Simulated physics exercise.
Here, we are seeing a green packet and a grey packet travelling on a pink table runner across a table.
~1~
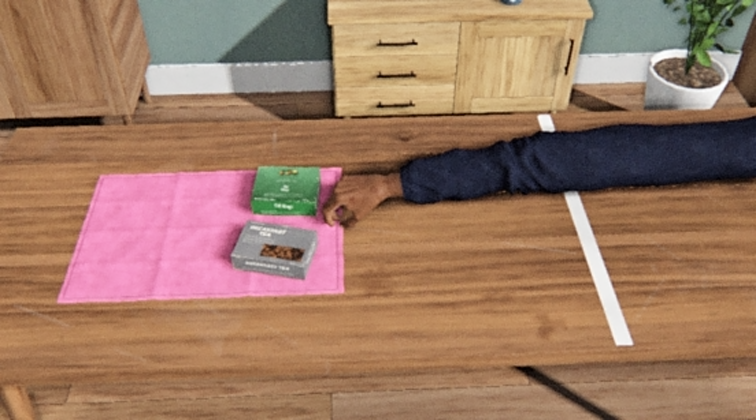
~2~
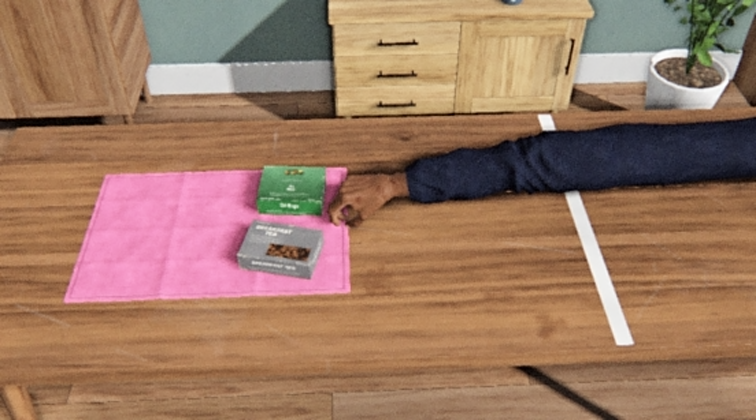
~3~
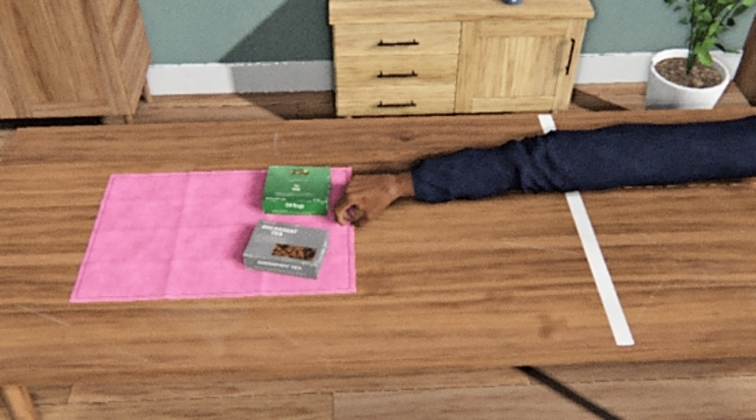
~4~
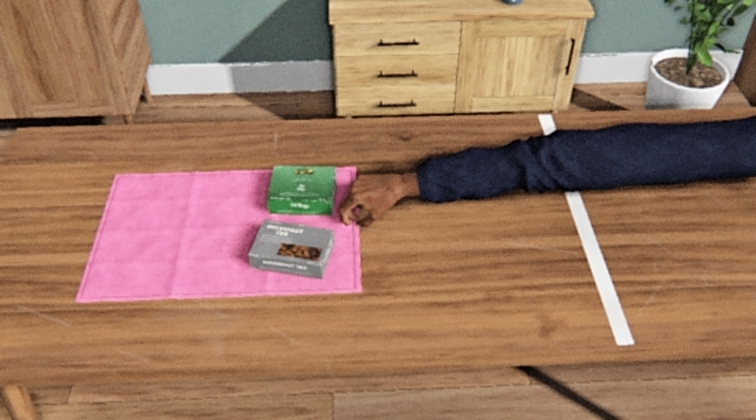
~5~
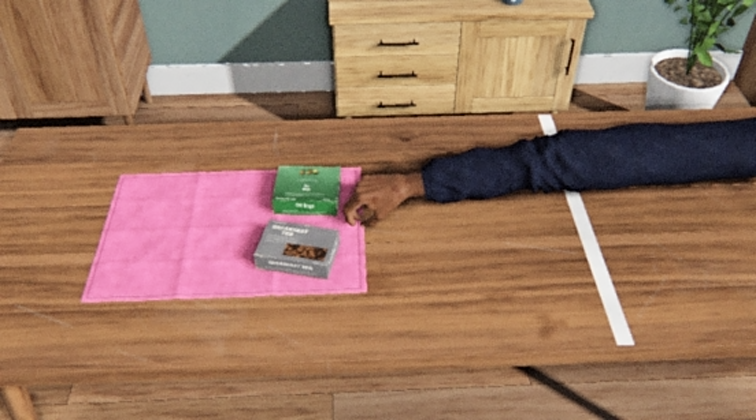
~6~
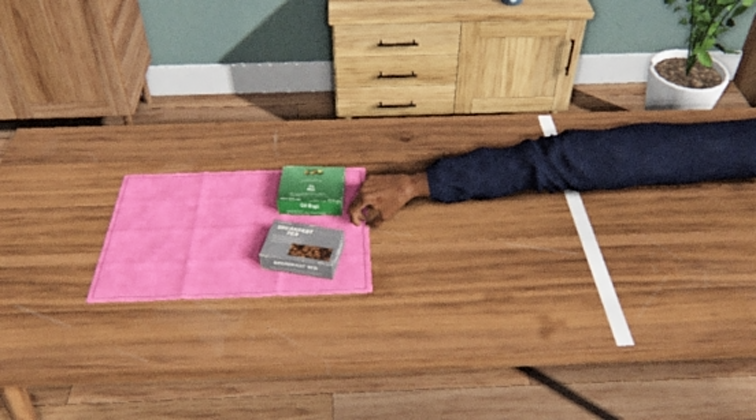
A pink table runner carrying a green packet and a grey packet slid slowly a short way right across a wooden table, as a hand gripping its edge drew back toward a white tape line.
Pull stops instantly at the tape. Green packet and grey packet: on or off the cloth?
Green packet on, grey packet on.
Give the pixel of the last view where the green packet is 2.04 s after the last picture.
Approx. position: (510, 184).
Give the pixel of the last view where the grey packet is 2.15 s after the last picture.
Its middle is somewhere near (524, 242).
Then, 2.04 s on from there, hem at the tape; green packet on the cloth near (510, 184); grey packet on the cloth near (517, 242).
Then, 2.15 s on from there, hem at the tape; green packet on the cloth near (516, 184); grey packet on the cloth near (524, 242).
In the end, hem at the tape; green packet on the cloth near (516, 184); grey packet on the cloth near (524, 242). The green packet stays on the cloth and the grey packet remains aboard.
